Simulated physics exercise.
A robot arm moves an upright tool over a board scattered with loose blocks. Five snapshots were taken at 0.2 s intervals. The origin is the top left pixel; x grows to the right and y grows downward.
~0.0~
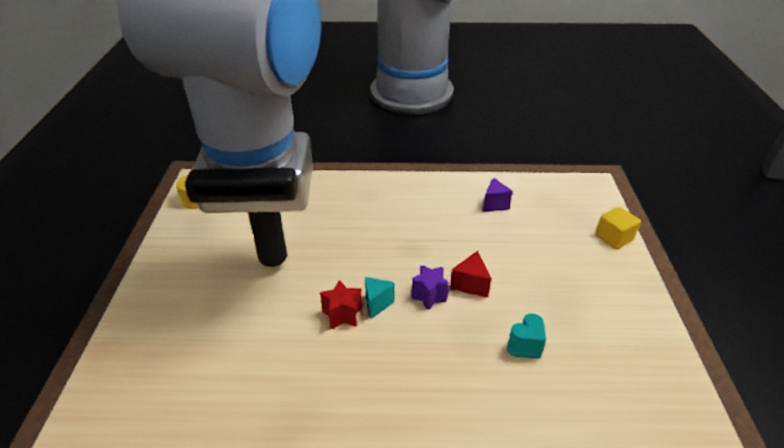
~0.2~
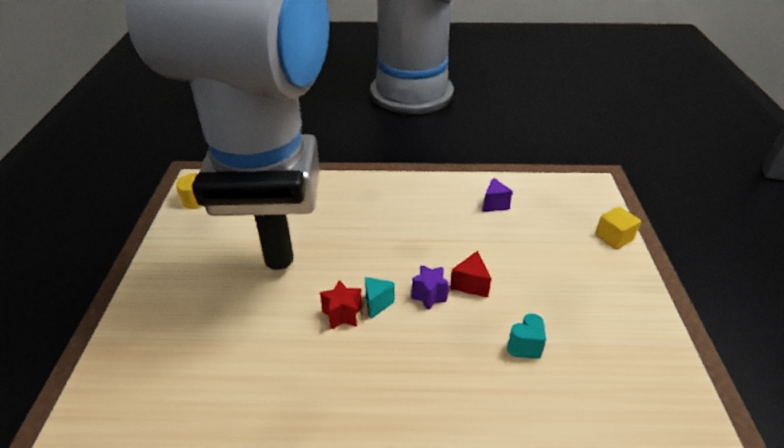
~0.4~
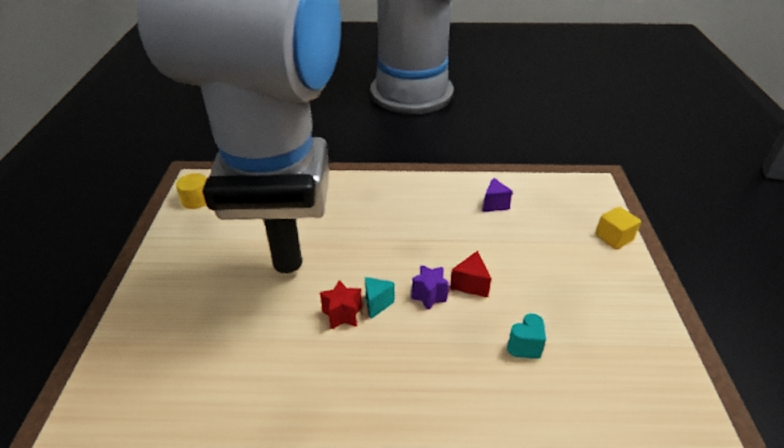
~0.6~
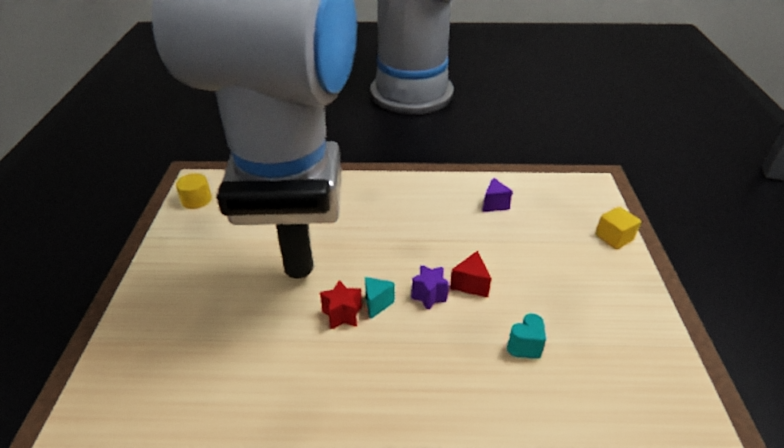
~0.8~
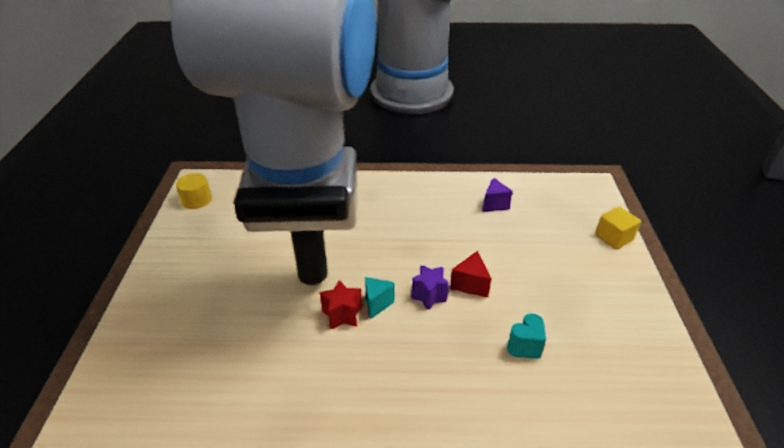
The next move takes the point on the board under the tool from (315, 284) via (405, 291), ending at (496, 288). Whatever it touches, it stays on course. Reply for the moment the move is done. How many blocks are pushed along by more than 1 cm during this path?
The answer is three or more blocks.
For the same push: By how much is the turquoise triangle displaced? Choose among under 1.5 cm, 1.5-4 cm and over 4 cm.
Its final spot will lie 1.5 to 4 cm from the current one.
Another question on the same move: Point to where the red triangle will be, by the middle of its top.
At (526, 264).
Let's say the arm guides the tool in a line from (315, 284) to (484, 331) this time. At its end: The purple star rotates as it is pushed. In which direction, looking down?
From above, it looks like the purple star goes counterclockwise.
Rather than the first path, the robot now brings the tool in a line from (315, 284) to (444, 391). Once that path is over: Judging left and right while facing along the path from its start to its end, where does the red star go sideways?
It slides rightward.
On the path given first. One third of the way, tool at (374, 282); turquoise triangle at (388, 292), turned 35° clockwise.
Two thirds of the way, tool at (437, 283); turquoise triangle at (397, 293), turned 95° clockwise; purple star at (466, 281); red triangle at (493, 265), turned 30° anticlockwise.
At the end, tool at (498, 279); red star not moved; turquoise triangle at (397, 293), turned 95° clockwise; purple star at (503, 290), turned 65° clockwise; red triangle at (526, 264), turned 60° anticlockwise.
